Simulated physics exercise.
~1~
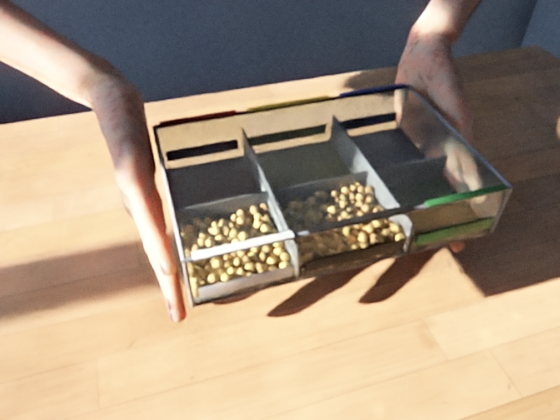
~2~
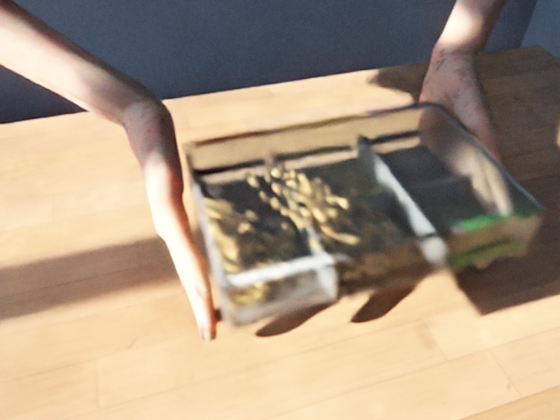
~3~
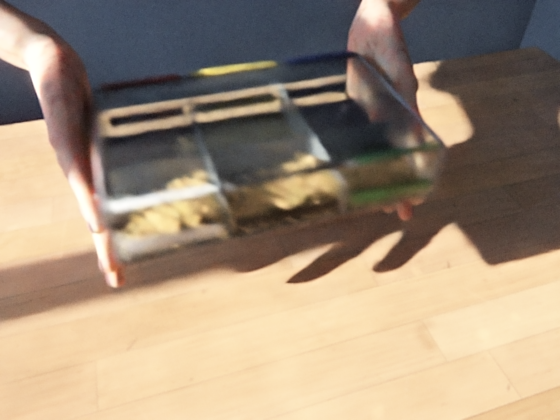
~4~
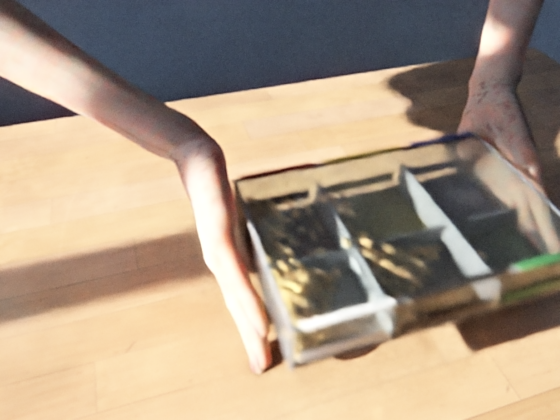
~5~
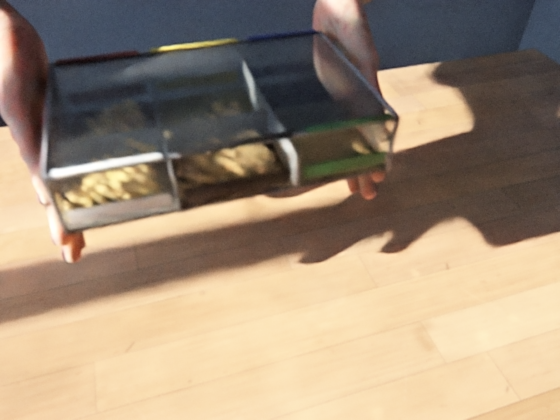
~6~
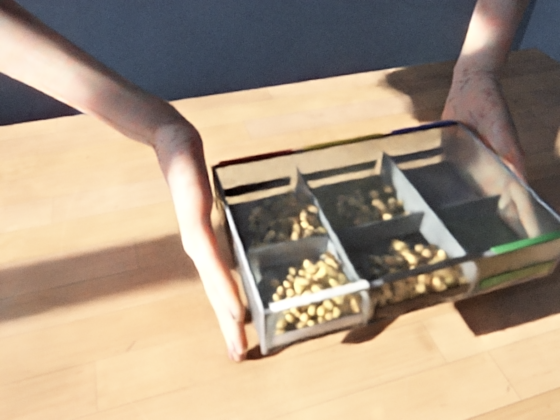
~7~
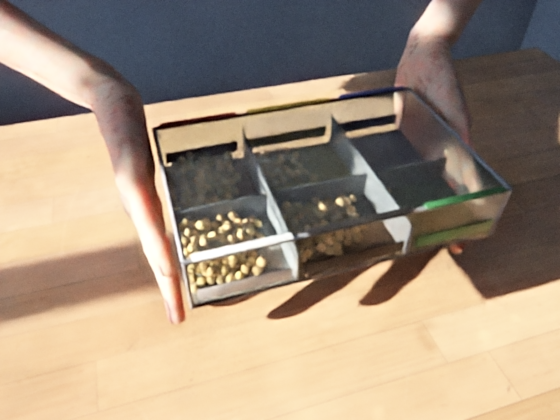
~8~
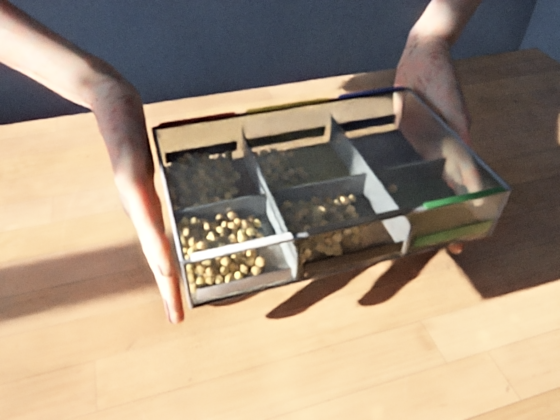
Two hands hold a clear lidded box of pale yellow chickpeas above a light wooden table, seen from above at a slant, with a dark blue-grey wall behind. Low walls divide the box into six compartments, and green shows along its right edge. At first the chickpeas lie in the near left and near middle compartments. The hands swing the box back and forth, toward the lower right and then the upper left, and the chickpeas blur and scatter. The swings fade and the box comes to rest, with most chickpeas still in those near compartments and some in the far left and far middle ones.
